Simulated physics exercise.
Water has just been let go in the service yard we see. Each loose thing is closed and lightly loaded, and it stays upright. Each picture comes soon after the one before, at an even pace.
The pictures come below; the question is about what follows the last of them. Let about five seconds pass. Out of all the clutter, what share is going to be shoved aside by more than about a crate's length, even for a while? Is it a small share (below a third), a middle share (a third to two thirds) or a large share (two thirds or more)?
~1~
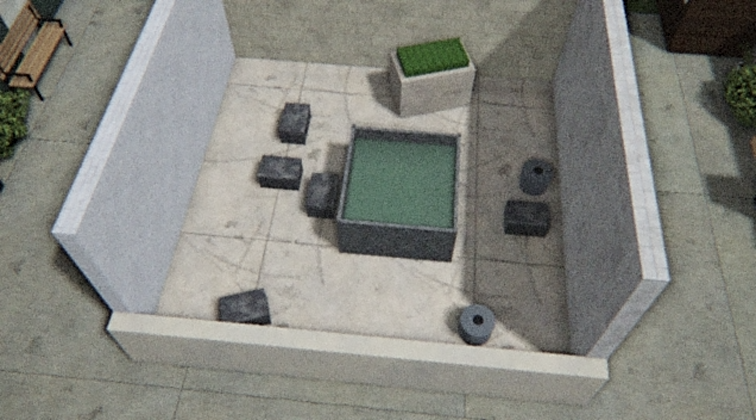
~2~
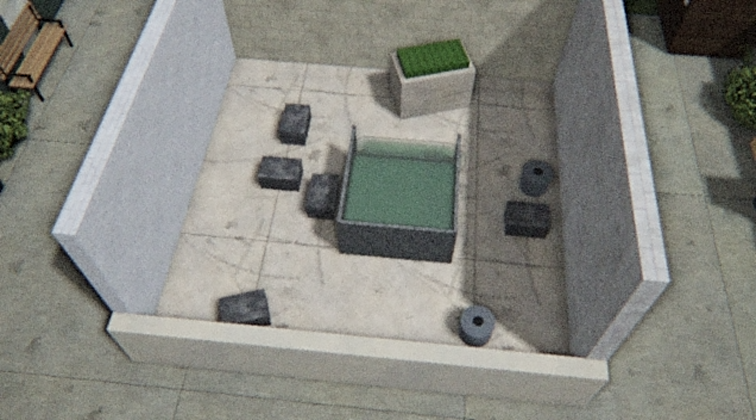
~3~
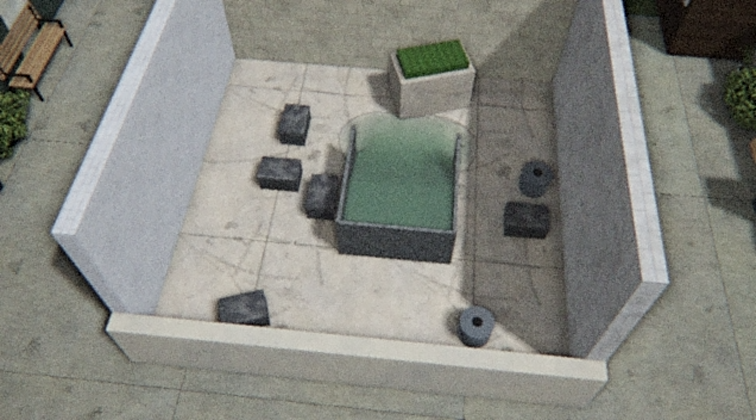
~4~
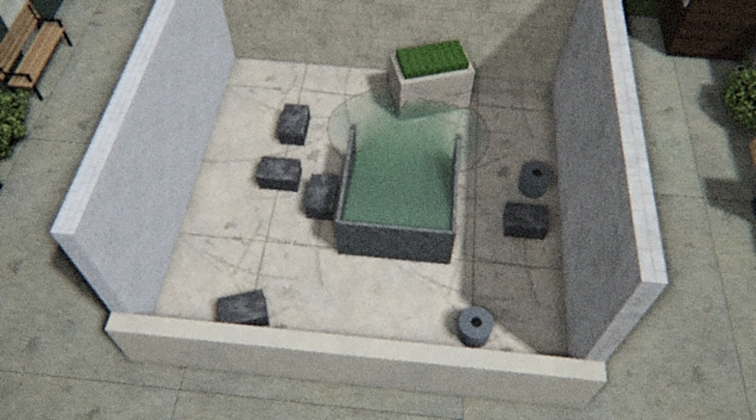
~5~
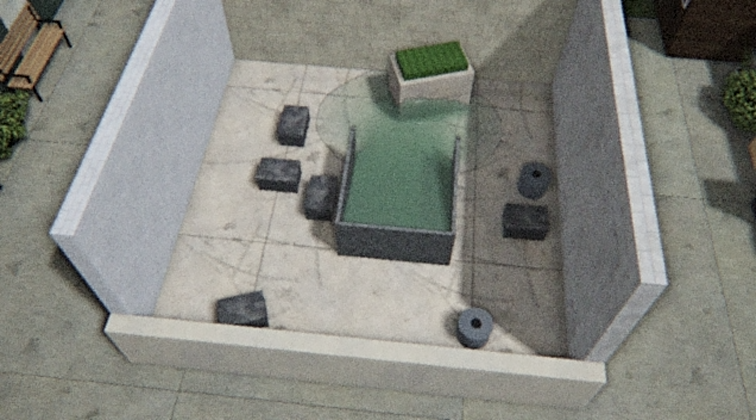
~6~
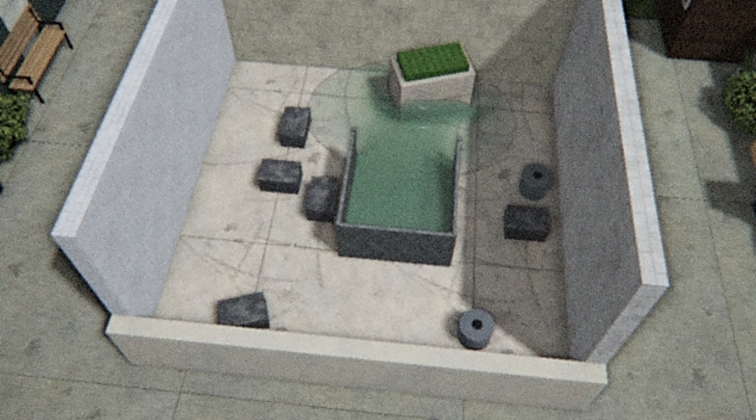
A small share, below a third.
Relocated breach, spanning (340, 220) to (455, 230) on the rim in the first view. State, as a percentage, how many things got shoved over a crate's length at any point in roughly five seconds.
Roughly 60 in a hundred.
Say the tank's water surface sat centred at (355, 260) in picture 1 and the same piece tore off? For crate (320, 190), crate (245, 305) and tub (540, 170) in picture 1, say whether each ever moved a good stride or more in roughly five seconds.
Object by object: Over the mark, below the mark, over the mark.
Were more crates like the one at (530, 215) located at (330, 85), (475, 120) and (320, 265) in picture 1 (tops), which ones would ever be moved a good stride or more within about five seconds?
Results - 1: Ends up far away; 2: Ends up far away; 3: Doesn't go far.
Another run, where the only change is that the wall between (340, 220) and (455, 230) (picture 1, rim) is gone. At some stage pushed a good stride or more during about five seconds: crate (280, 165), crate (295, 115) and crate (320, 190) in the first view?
In turn: Stayed short, stayed short, stayed short.
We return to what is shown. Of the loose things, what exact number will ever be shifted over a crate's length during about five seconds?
Count: 2.
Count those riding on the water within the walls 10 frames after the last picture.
0.
A moment on, 0 of 7 are well off their spots; 0 afloat.
Next, 0 of 7 are well off their spots; 0 afloat.
Later, 1 of 7 are well off their spots; 0 afloat.
In the end, 2 of 7 are well off their spots, and 2 have been at some point; 2 afloat.
